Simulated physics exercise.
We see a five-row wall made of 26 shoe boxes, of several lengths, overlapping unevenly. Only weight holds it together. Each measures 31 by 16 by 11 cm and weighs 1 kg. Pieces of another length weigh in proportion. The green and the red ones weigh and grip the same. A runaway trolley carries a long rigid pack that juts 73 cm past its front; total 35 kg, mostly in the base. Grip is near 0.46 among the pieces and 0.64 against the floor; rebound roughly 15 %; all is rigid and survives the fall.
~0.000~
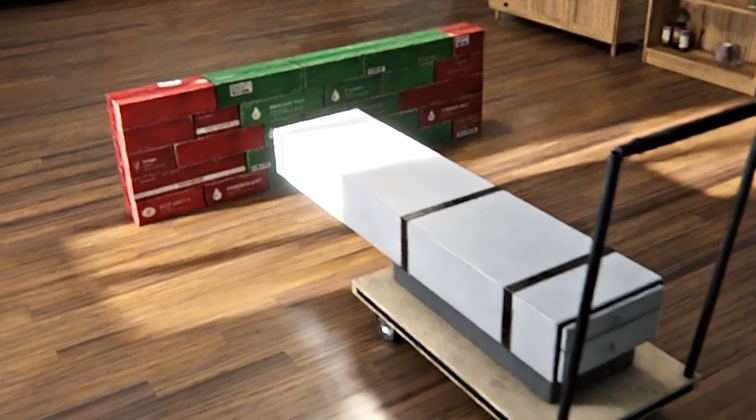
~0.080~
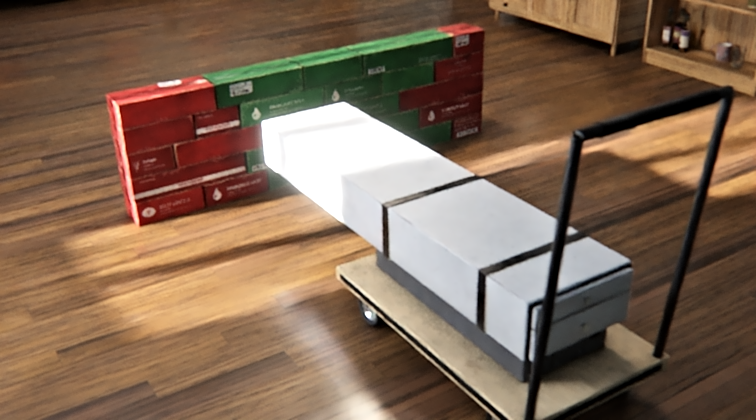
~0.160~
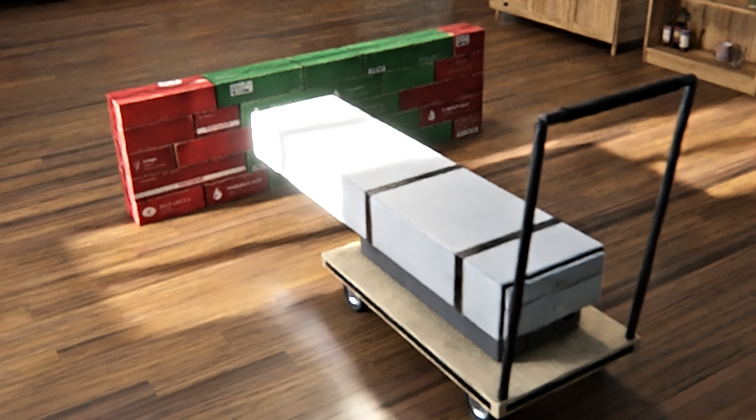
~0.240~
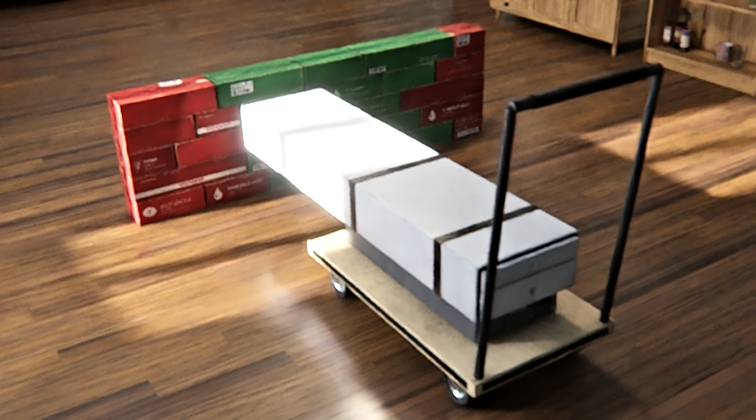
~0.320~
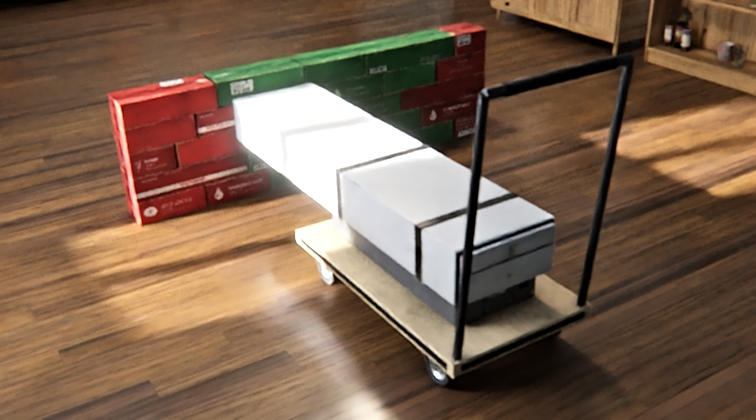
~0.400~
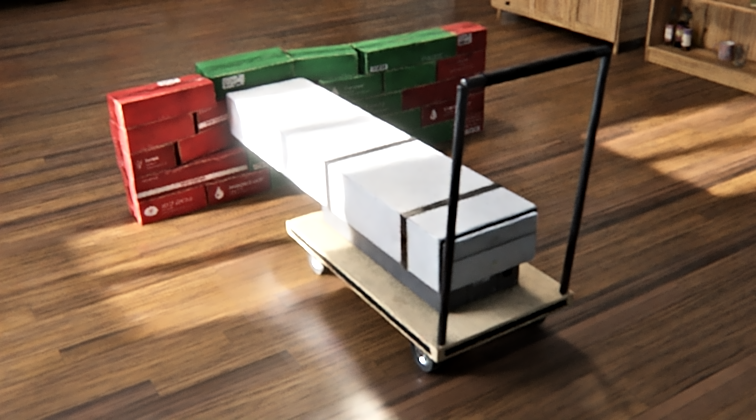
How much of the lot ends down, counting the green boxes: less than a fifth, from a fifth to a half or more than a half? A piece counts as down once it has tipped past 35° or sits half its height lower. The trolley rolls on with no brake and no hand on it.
Ending down: Upwards of a half.
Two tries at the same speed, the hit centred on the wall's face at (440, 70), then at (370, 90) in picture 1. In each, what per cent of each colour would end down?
Red 30 then 20, green 20 then 60 per cent.
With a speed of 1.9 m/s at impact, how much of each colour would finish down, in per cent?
Then red 30, green 50 per cent.
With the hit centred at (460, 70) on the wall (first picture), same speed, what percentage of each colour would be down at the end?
In that case red 30, green 20 per cent.
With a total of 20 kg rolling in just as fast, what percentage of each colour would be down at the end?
In that case red 30, green 50 per cent.
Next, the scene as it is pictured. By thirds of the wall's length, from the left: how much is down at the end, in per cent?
Left 60, middle 70, right 10 per cent.
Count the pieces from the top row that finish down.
4 from that row.
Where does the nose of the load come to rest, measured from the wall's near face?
About 95 cm past it.
After 0.52 s, load 21 cm past the wall's line, still rolling; none of the 13 green boxes down (0 of 26 in all colours); top green box 7° from how it stood; top red box 3° from how it stood.
After 0.76 s, load 41 cm past the wall's line, still rolling; 5 of the 13 green boxes down (7 of 26 in all colours); top green box on its side; top red box 31° from how it stood, 40 mm lower.
After 1.08 s, load 67 cm past the wall's line, still rolling; 7 of the 13 green boxes down (11 of 26 in all colours); top green box on its side; top red box on its side.
After 1.52 s, load 90 cm past the wall's line, still rolling; 8 of the 13 green boxes down (12 of 26 in all colours); top green box 45 cm lower; top red box on its side.
In the end (2.5 s), load 93 cm past the wall's line, stopped; 8 of the 13 green boxes down (12 of 26 in all colours); top green box 45 cm lower; top red box on its side. That is 62 per cent. From the last view, middles, top green box near (149, 111), top red box near (91, 175).
